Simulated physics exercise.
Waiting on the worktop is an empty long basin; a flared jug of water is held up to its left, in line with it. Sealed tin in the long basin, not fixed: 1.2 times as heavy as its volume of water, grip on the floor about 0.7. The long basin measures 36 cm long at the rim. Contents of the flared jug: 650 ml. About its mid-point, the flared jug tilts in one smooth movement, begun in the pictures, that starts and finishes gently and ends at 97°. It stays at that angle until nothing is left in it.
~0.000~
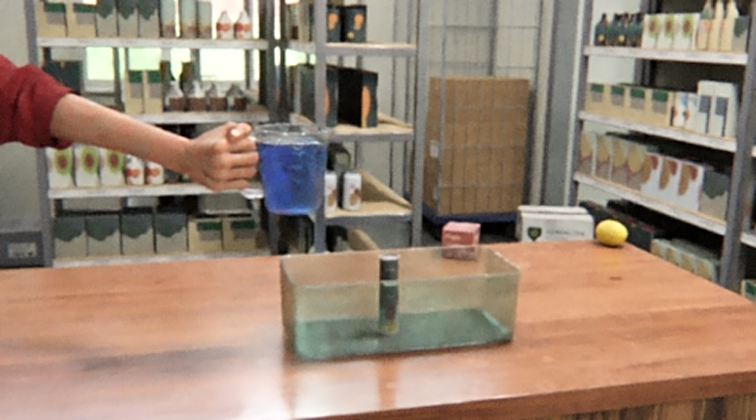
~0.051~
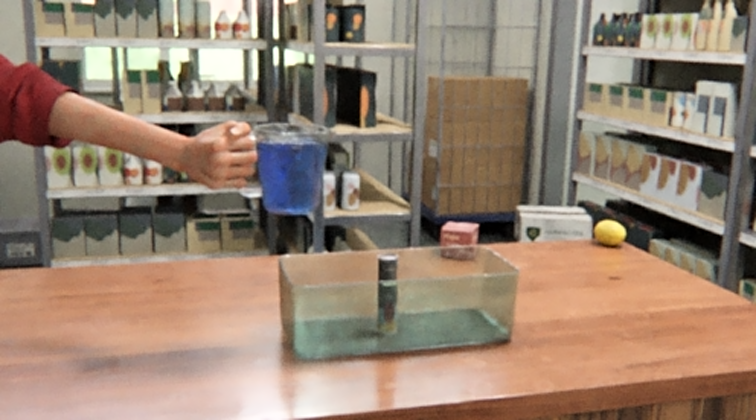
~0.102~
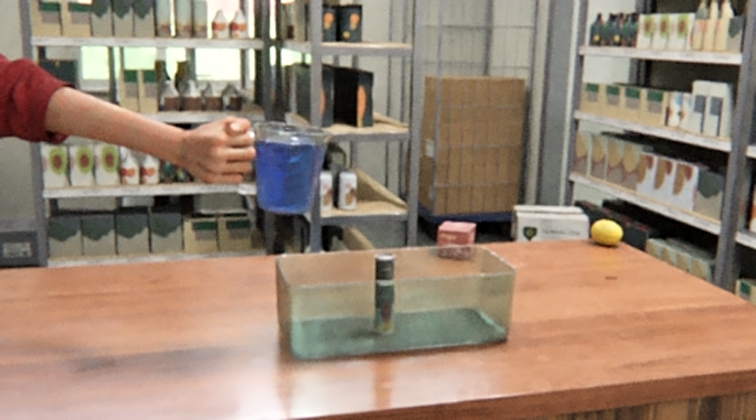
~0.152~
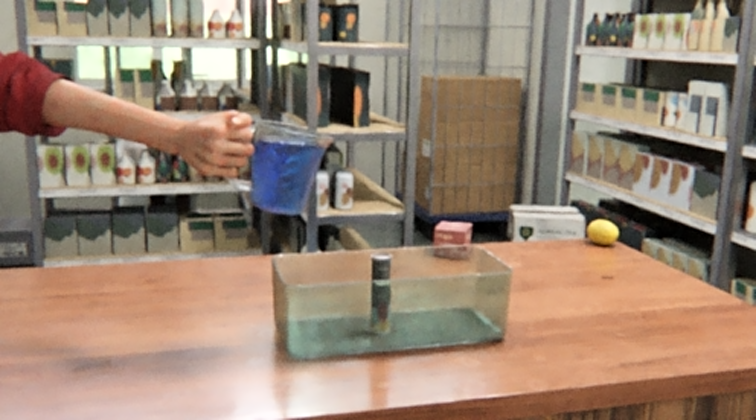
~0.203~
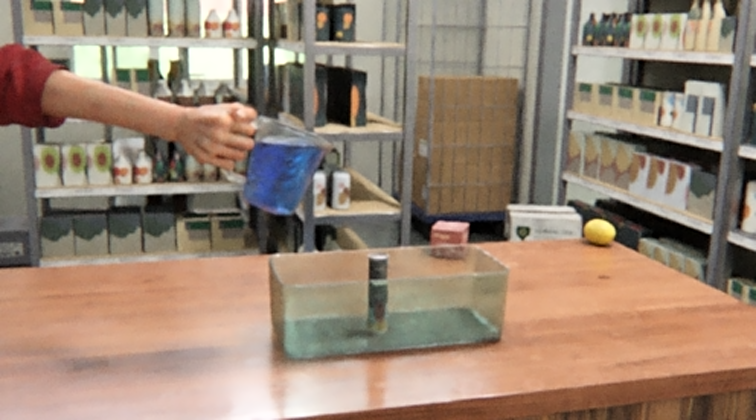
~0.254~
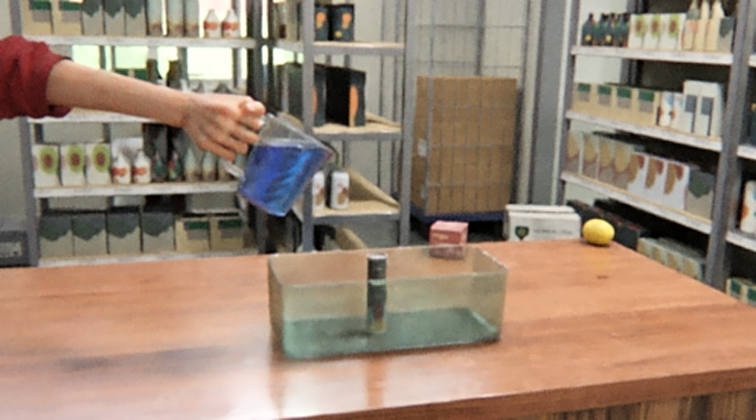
In a storeroom lined with stocked shelves, a hand reaching in from the left holds a clear jug of blue liquid above a wooden worktop, left of a long basin with a dark tin standing in it. The jug stays nearly upright at first, then the hand smoothly tilts it rightward.
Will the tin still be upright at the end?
No, it will come down.
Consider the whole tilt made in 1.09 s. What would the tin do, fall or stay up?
In that case the tin overturns.
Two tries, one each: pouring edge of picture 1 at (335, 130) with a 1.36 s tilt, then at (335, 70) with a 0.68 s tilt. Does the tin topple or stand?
The tin overturns the first time and stays vertical the second time.
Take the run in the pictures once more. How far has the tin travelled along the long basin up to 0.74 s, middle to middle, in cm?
Around 1 cm.
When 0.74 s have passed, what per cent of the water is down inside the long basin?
The fraction sits near 60 in a hundred.
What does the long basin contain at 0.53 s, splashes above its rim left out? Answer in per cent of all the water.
10 %, roughly.
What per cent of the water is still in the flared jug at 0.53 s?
Still held: Roughly 60 % of the total.
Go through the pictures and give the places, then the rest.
In the first picture, tilt 0°; pouring edge (336, 130); surface from (258, 141) to (326, 140); the long basin's rim runs from (286, 272) to (503, 259); the tin's top is at (389, 260).
In the second picture, tilt 1°; pouring edge (335, 130); surface from (257, 140) to (325, 141).
In the third picture, tilt 5°; pouring edge (335, 133); surface from (257, 139) to (324, 142).
In the fourth picture, tilt 11°; pouring edge (334, 138); surface from (256, 138) to (324, 142).
In the fifth picture, tilt 20°; pouring edge (335, 145); surface from (255, 142) to (327, 144).
In the sixth picture, tilt 30°; pouring edge (336, 155); surface from (253, 152) to (333, 148).
Then, 0.53 s in, the tilt is 86° and 60 per cent is still to pour; the tin stands where it began.
Then, 0.74 s in, the tilt is 97° and 19 per cent is still to pour; the tin stands 1 cm from where it began.
Then, 0.95 s in, the tilt is 97° and 4 per cent is still to pour; the tin lies on its side.
Then, 1.18 s in, the tilt is 97° and 0 per cent is still to pour; the tin lies on its side.
Finally, the tin lies on its side.
